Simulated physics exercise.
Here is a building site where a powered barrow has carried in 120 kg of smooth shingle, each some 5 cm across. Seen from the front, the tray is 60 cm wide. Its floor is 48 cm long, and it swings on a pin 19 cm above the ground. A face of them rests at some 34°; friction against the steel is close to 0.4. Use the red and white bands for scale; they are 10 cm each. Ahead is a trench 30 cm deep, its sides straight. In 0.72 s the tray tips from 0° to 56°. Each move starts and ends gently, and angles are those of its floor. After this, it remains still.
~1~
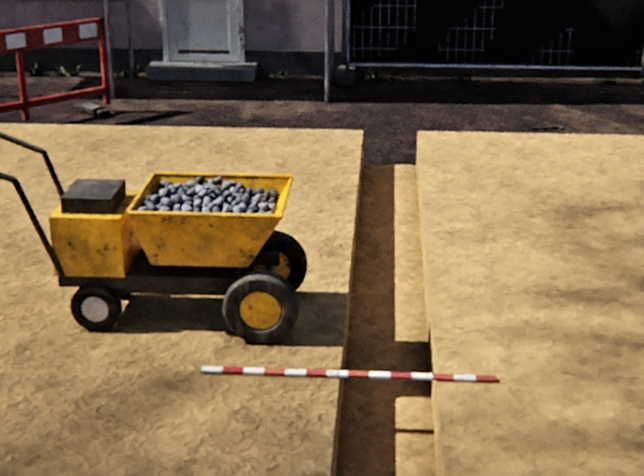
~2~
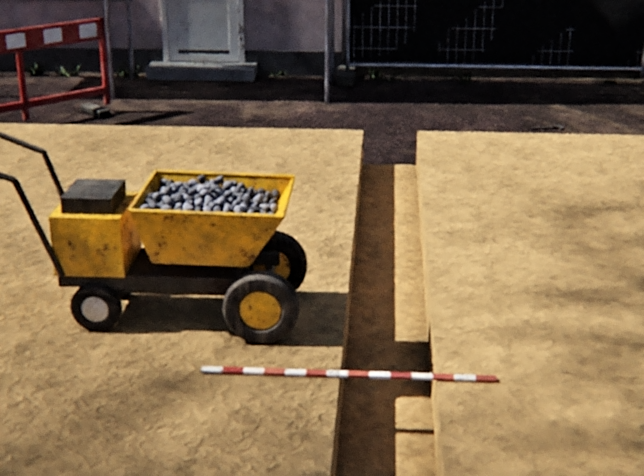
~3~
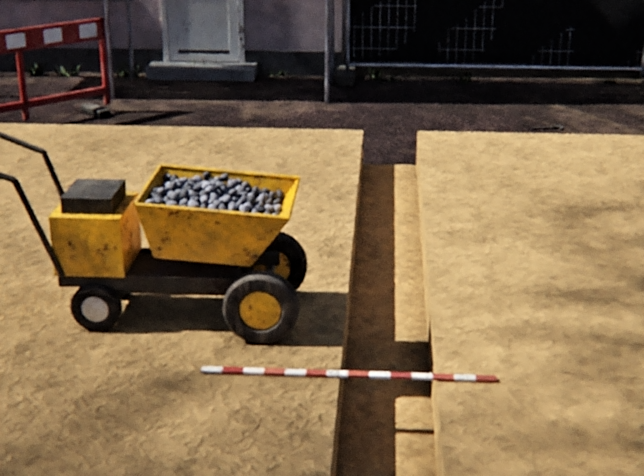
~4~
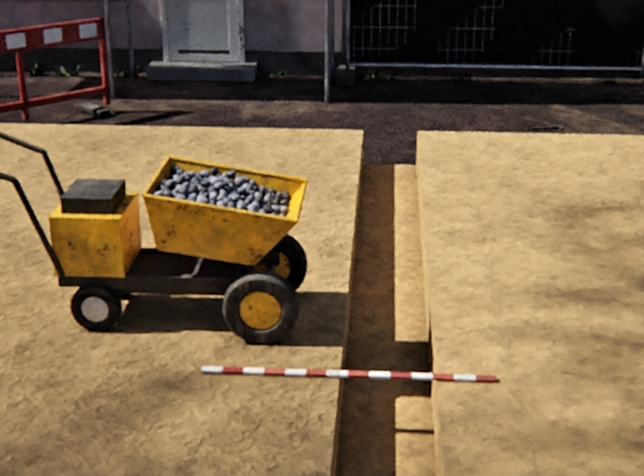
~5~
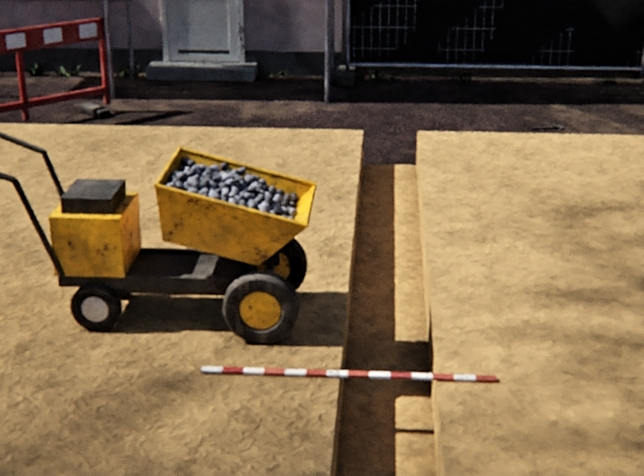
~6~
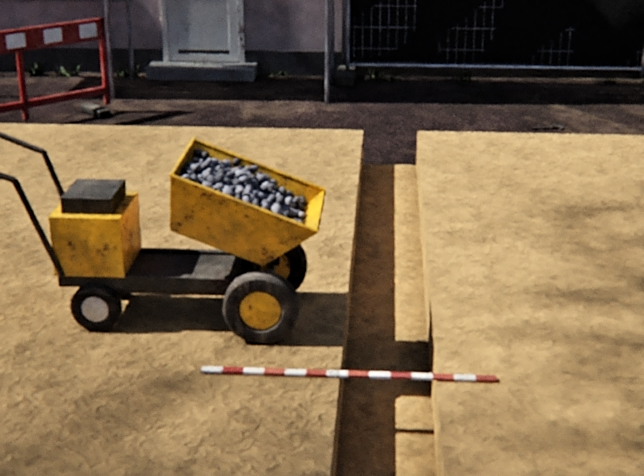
The yellow barrow's tray, loaded with grey stones, slowly tilts down toward the trench at right.
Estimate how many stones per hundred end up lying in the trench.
44 %.
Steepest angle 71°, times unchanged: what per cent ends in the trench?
Some 75 in a hundred, I'd say.
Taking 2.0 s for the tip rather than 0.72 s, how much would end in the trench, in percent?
In that case, around 55%.
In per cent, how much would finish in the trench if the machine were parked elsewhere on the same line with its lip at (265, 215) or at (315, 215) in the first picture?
Roughly 55 in a hundred from the first, 30 in a hundred from the second.
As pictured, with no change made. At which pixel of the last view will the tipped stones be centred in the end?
The middle should be near (410, 364).
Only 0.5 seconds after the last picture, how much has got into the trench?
About 15 per cent by then.
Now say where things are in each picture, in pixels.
The first picture shows lip at (282, 217), floor tilted 0°, highest stones at (201, 192).
The second picture shows lip at (284, 217), floor tilted 1°, highest stones at (199, 189).
The third picture shows lip at (289, 219), floor tilted 4°, highest stones at (204, 186).
In the fourth picture, the tray is at 9°, its lip at (297, 221); the top of the load is at (198, 180).
The fifth picture shows lip at (307, 226), floor tilted 15°, highest stones at (193, 171).
The sixth picture shows lip at (318, 232), floor tilted 21°, highest stones at (201, 163).
Then, 0.2 s after the last picture the floor is at 47°, 100 % in the tray; the foremost stones are at (337, 240).
Then, 0.5 s after the last picture the floor is at 56°, 87 % in the tray, 13 % in the trench; the foremost stones are at (408, 274).
Then, 0.9 s after the last picture the floor is at 56°, 55 % in the tray, 32 % in the trench, 13 % past the trench; the foremost stones are at (511, 330).
Then, 2.8 s after the last picture the floor is at 56°, 42 % in the tray, 44 % in the trench, 13 % past the trench; the foremost stones are at (606, 357).
